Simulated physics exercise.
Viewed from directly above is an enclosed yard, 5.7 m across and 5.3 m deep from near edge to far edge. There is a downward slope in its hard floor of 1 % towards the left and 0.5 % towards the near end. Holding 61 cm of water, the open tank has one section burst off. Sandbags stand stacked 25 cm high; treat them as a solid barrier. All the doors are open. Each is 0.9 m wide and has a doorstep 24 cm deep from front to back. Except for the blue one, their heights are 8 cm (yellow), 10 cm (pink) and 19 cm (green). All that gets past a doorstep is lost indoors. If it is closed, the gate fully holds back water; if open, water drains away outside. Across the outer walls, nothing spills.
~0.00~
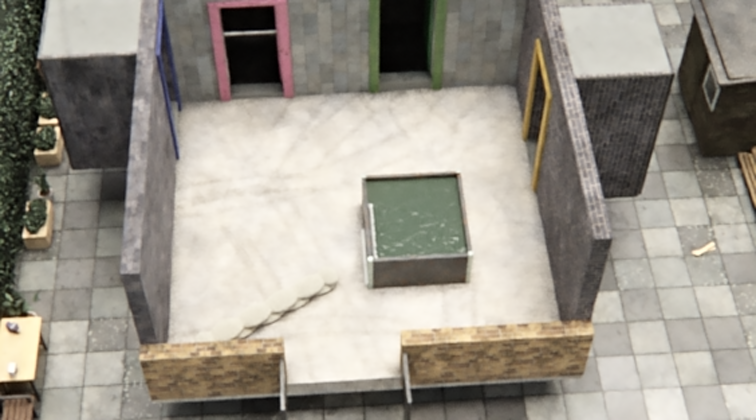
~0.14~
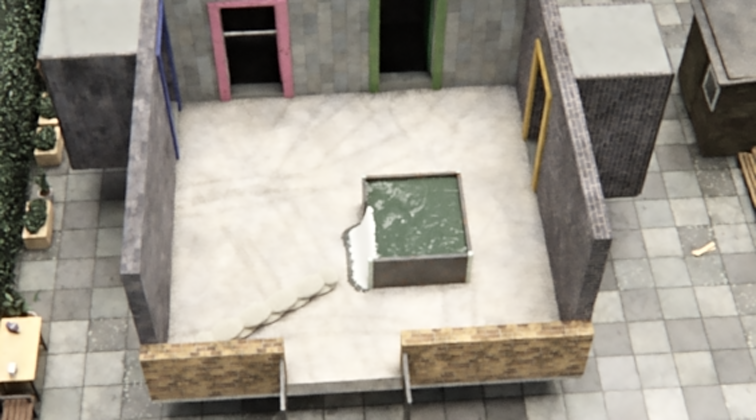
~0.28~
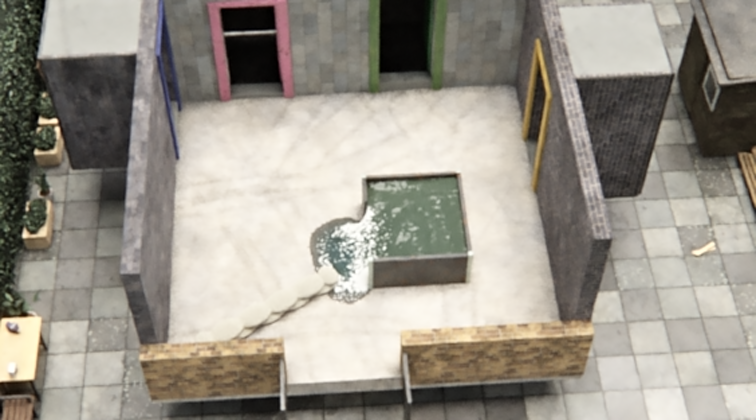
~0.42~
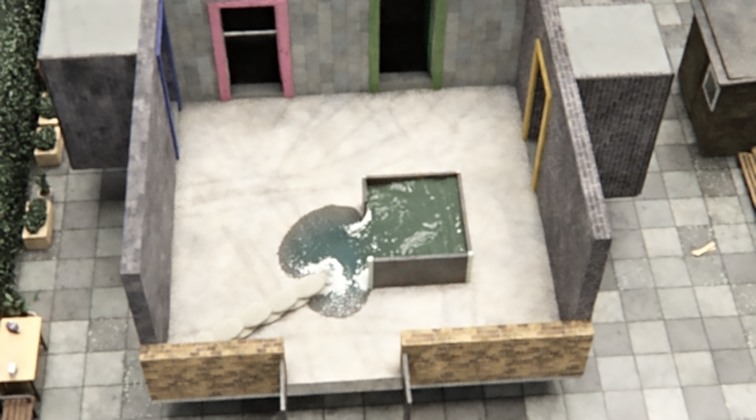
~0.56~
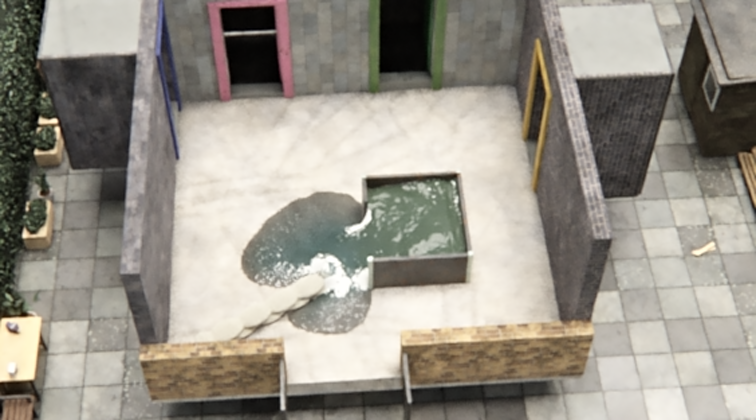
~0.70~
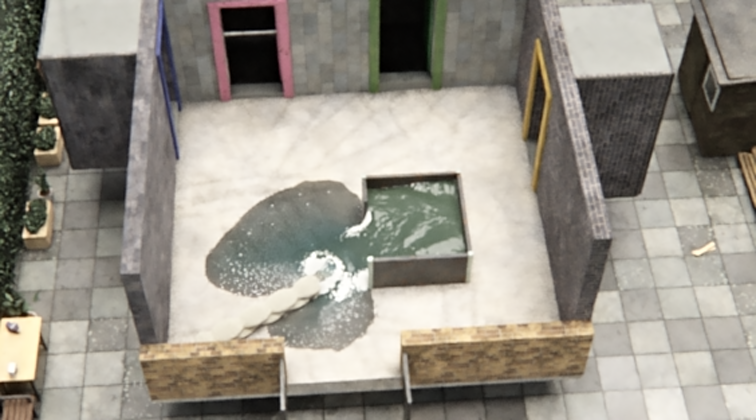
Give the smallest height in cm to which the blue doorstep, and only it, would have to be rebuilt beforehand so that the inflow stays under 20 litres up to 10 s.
Roughly 9 cm.
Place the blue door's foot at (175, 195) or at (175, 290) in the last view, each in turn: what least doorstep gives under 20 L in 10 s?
You'd want about 13.0 cm there first, then about 15 cm.
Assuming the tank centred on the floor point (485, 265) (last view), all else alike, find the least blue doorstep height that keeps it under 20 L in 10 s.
Then it needs to be around 7.5 cm high.
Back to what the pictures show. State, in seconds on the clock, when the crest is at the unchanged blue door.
4.5 s.
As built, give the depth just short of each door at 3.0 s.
Centimetres: Yellow = 0, pink = 5, blue = 9, green = 0.
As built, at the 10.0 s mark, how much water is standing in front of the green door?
Depth: Near 3.0 cm.
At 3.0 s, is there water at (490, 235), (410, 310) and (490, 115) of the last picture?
Listed order - unwetted, unwetted, unwetted.
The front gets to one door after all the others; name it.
The answer is the yellow door.
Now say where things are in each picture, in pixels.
The open tank at (416, 218) is whole and still, 61 cm deep; the blue door at (170, 89) is dry, in the first frame.
The gap is at (370, 247), the front 0.3 m out at (352, 274); the back of the open tank holds 61 cm, in the second frame.
Water pours out at (370, 249) and has run 0.8 m, to (315, 250); about 12 cm deep outside, 60 cm at the back, in the third frame.
The front is at (284, 259), 1.3 m from the gap at (370, 250); 1.7 m2 of floor is wet, 55 cm left at the back, in the fourth frame.
Water pours out at (370, 250) and has run 1.8 m, to (248, 267); about 5 cm deep outside, 51 cm at the back, in the fifth frame.
The front is at (213, 273), 2.4 m from the gap at (370, 250); 3.9 m2 of floor is wet, 51 cm left at the back; the blue door at (170, 89), 4.1 m from the gap, is still 2.2 m from the nearest water, in the sixth frame.
After 1.4 s water covers 30 % of the floor, deepest (37 cm) near (341, 281); it has not reached the blue door.
After 3.0 s water covers 45 % of the floor, deepest (24 cm) near (168, 376); 9 cm at the blue door, 0 litres in over its 27 cm doorstep.
After 10.0 s water covers 80 % of the floor, deepest (9 cm) near (168, 376); 6 cm at the blue door, 0 litres in over its 27 cm doorstep.
At the blue door as built, the water arrived by 1.9 s and peaked near 13 cm at 4.6 s.
Run again over the same 10 s with other heights there, 43 litres in over 7 cm, 7 litres over 11.5 cm. The limit of 20 litres is kept from about 9 cm up.
